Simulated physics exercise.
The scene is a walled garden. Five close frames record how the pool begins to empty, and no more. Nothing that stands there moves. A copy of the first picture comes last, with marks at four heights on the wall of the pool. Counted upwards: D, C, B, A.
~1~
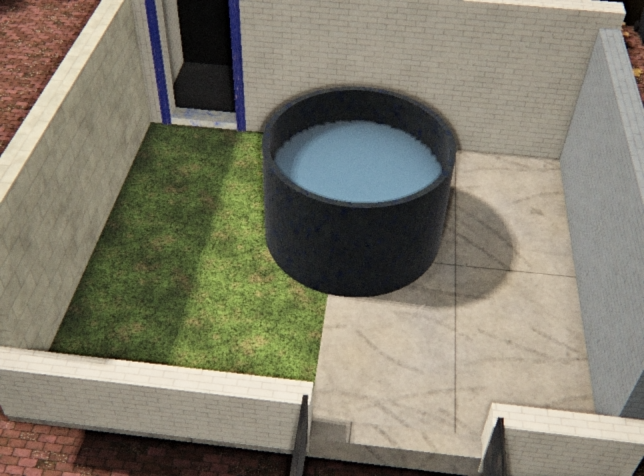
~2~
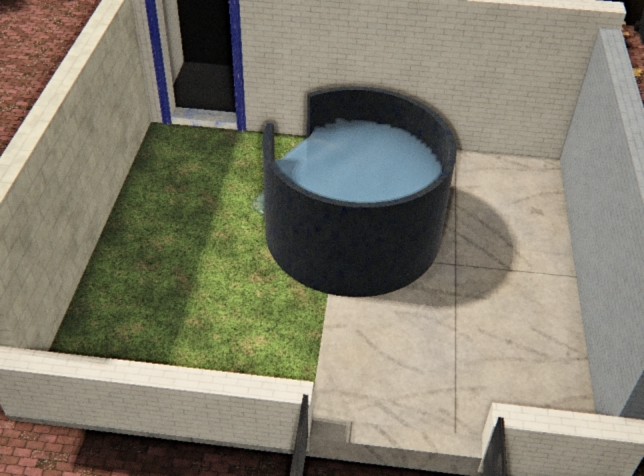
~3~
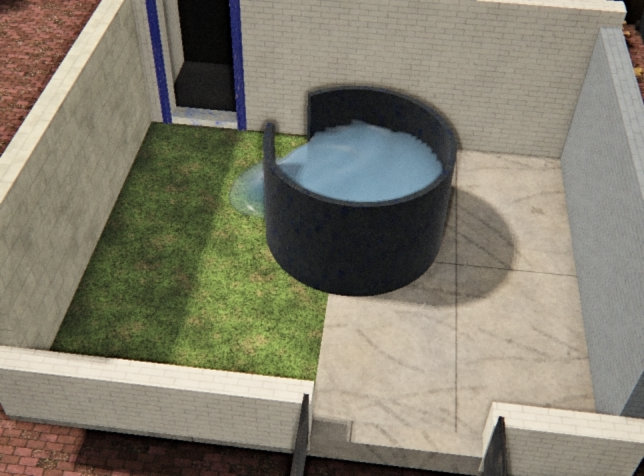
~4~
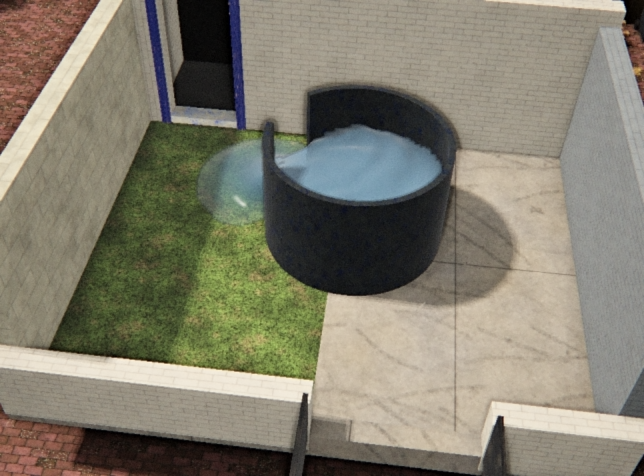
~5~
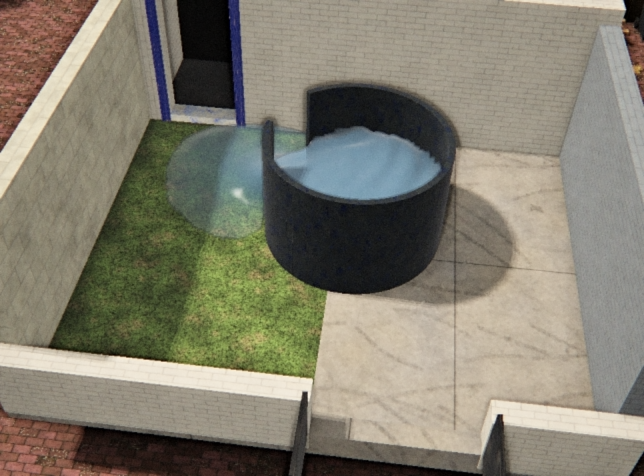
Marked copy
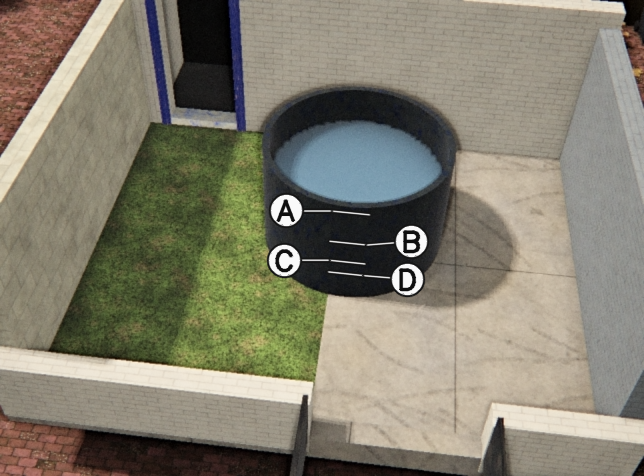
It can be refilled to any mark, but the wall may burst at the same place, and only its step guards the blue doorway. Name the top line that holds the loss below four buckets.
It is D.
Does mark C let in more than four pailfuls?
Yes, that goes wrong.
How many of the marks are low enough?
One of them.
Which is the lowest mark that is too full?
That is mark C.
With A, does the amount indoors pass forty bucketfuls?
Yes.
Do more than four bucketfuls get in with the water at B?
Yes, that goes wrong.
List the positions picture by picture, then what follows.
In the first picture, water in the pool at rest, its middle at (357, 172); foot of the blue doorway at (204, 127); open gate at (403, 389).
In the second picture, 1 % of the ground under water, visible out to (263, 197).
In the third picture, 3 % of the ground under water, visible out to (248, 190).
In the fourth picture, 8 % of the ground under water, visible out to (222, 154).
In the fifth picture, 14 % of the ground under water, visible out to (194, 137).
In white, A at (350, 212); B at (348, 243); C at (346, 262); D at (346, 273); from the bottom up D, C, B, A.
With A, dozens of bucketfuls pour in.
With B, dozens of bucketfuls pour in.
With C, about 11 bucketfuls get in.
With D, a bucket or two gets in.
